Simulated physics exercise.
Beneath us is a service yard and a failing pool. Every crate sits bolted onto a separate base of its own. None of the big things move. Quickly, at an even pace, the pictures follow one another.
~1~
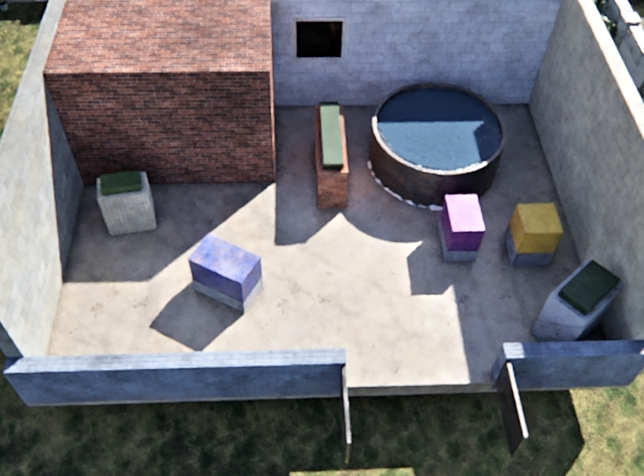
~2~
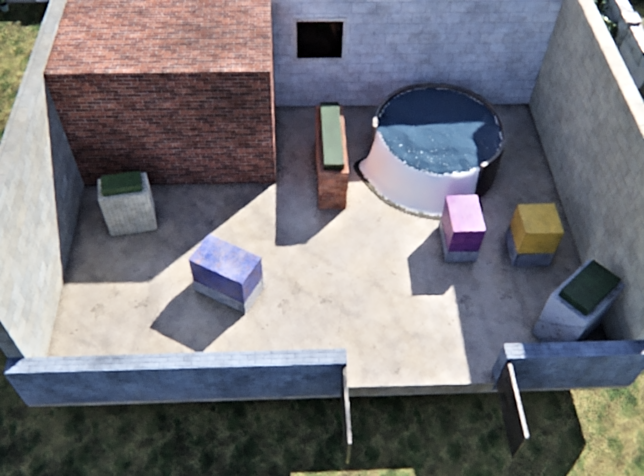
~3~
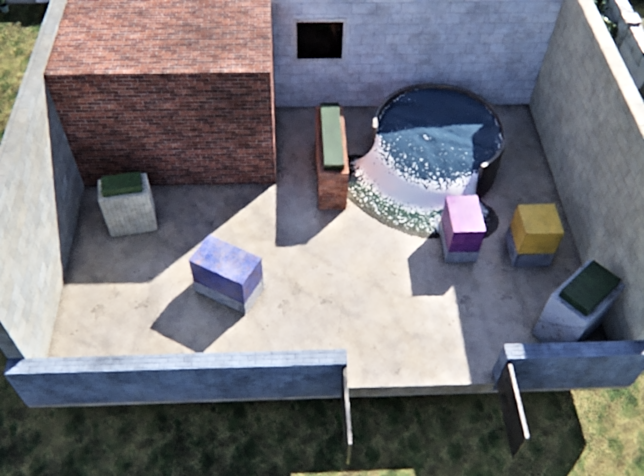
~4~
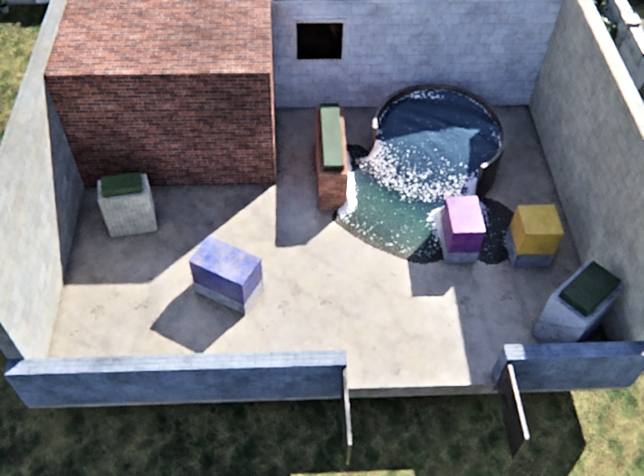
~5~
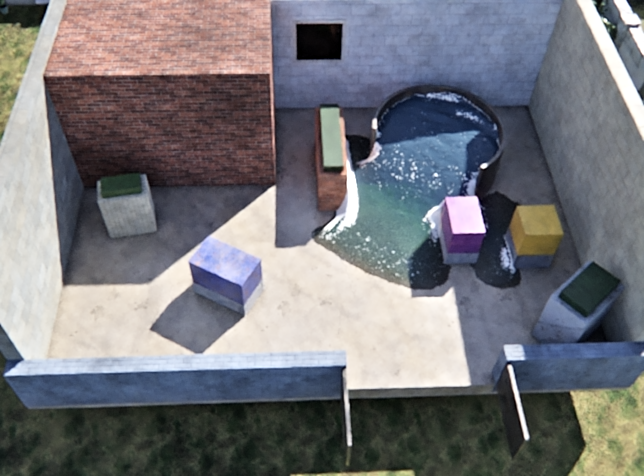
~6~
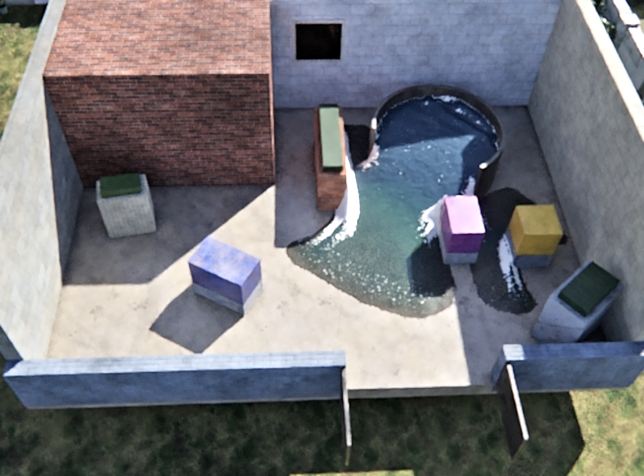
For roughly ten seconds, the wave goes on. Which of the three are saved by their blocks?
Blue crate: Remains dry. Purple crate: Becomes wet. Yellow crate: Remains dry.
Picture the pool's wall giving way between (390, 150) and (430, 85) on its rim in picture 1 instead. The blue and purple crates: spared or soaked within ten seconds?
My reading: Blue stays untouched, purple stays untouched.
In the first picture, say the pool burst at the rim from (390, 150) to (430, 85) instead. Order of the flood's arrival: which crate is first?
It is the one in purple.
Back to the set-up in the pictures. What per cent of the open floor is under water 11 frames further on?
I'd guess some 65 per cent.
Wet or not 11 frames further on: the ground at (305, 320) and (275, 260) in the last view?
Swamped, then swamped.
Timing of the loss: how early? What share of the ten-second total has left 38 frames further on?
Share gone: About 75 %.
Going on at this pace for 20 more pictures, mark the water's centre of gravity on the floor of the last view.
The spot I would choose is (350, 244).
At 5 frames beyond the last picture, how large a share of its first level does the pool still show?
44 percent or thereabouts.
A moment on, water covers 50 % of the floor; the blue crate water round its plinth, the purple crate water round its plinth, the yellow crate water round its plinth.
Next, water covers 65 % of the floor; the blue crate water round its plinth, the purple crate water round its plinth, the yellow crate water round its plinth.
Then, water covers 85 % of the floor; the blue crate water round its plinth, the purple crate water round its plinth, the yellow crate water round its plinth.
Later, water covers 100 % of the floor; the blue crate water round its plinth, the purple crate water round its plinth, the yellow crate water round its plinth.
In the end, water covers 100 % of the floor; the blue crate stayed above the water, the purple crate was topped, the yellow crate stayed above the water.
